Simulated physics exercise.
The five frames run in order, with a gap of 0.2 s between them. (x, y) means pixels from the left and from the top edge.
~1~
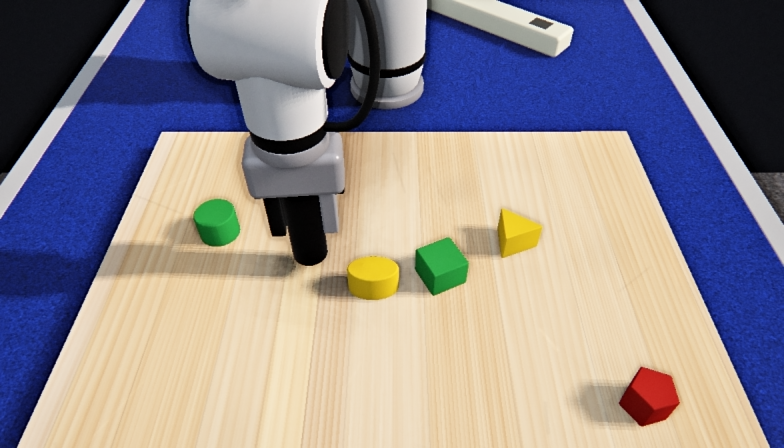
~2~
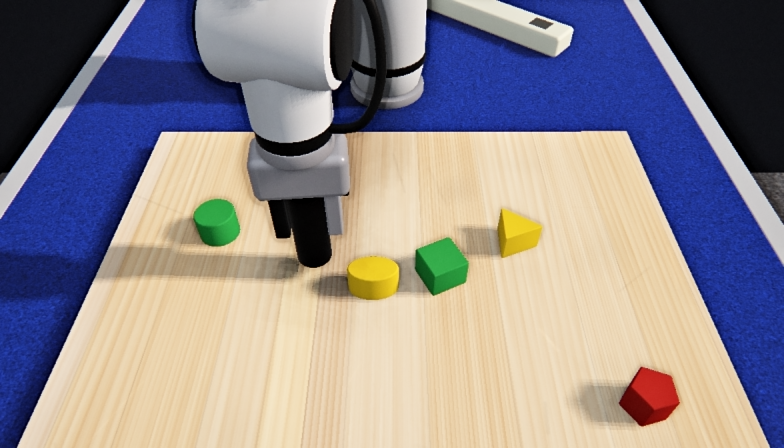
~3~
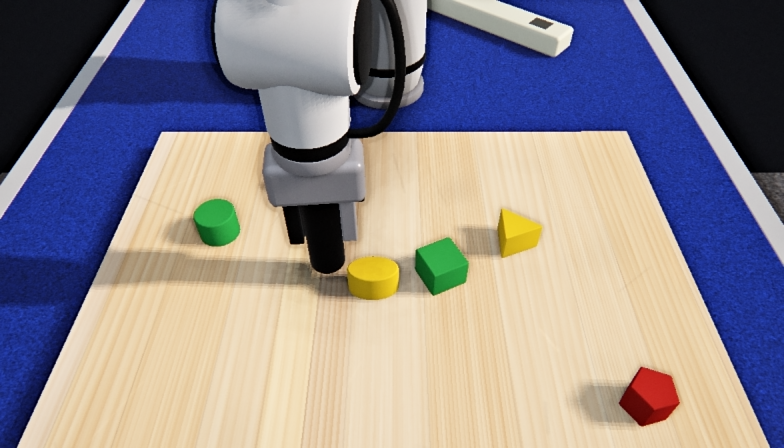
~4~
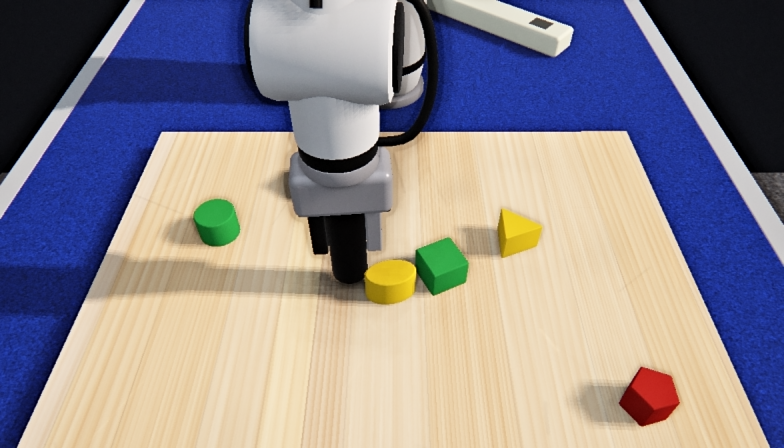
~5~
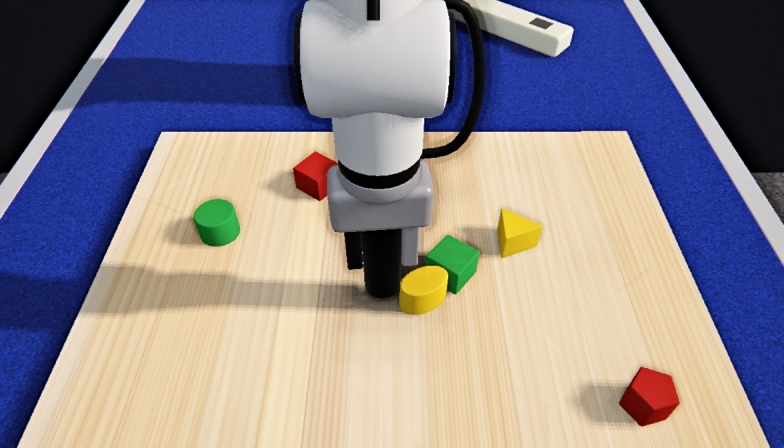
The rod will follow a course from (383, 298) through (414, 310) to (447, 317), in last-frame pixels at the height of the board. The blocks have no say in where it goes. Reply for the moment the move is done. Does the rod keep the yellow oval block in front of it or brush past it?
It keeps leading.
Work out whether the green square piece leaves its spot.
The push reaches it.
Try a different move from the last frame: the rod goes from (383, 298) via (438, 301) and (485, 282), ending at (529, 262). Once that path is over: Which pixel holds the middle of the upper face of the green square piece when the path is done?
Somewhere near (479, 232).
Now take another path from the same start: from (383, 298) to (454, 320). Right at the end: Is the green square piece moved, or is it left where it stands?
It's moved.
On the path given first. Halfway along, rod (415, 296); yellow oval block (453, 287), turned 35° anticlockwise; green square piece (460, 251), turned 20° anticlockwise.
At the end, rod (449, 304); yellow oval block (481, 286), turned 80° anticlockwise; green square piece (463, 249), turned 30° anticlockwise.
